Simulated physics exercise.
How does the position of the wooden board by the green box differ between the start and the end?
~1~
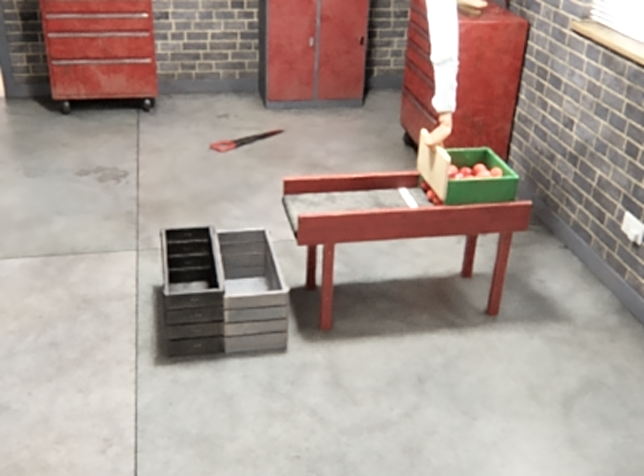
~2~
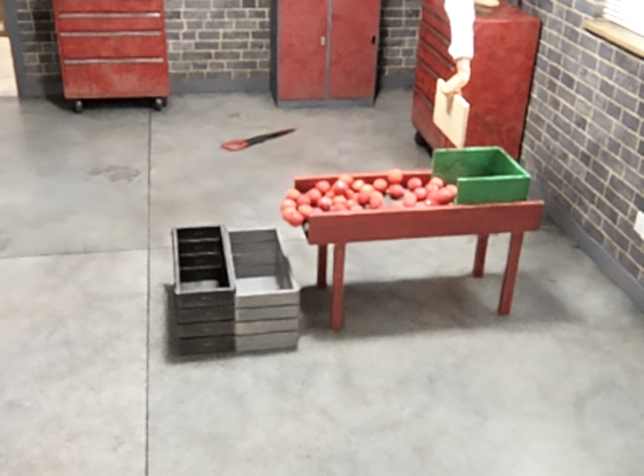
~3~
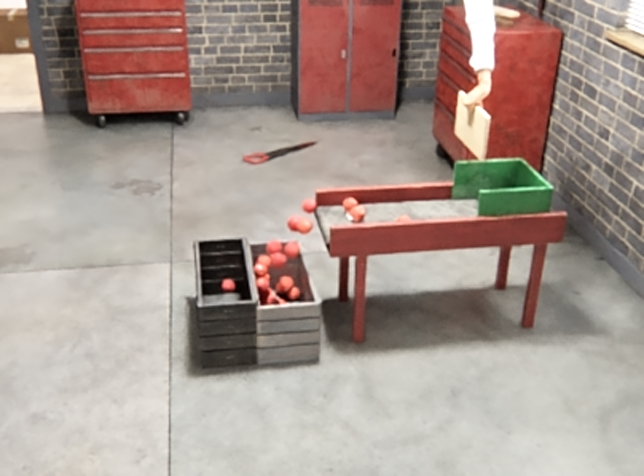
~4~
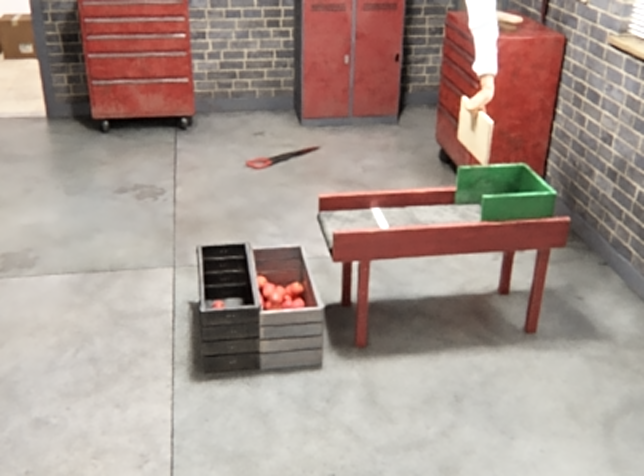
At the start the board is down at the open end of the green box, holding the tomatoes back. At the end the hand is holding it upright, raised above the belt and clear of the opening.
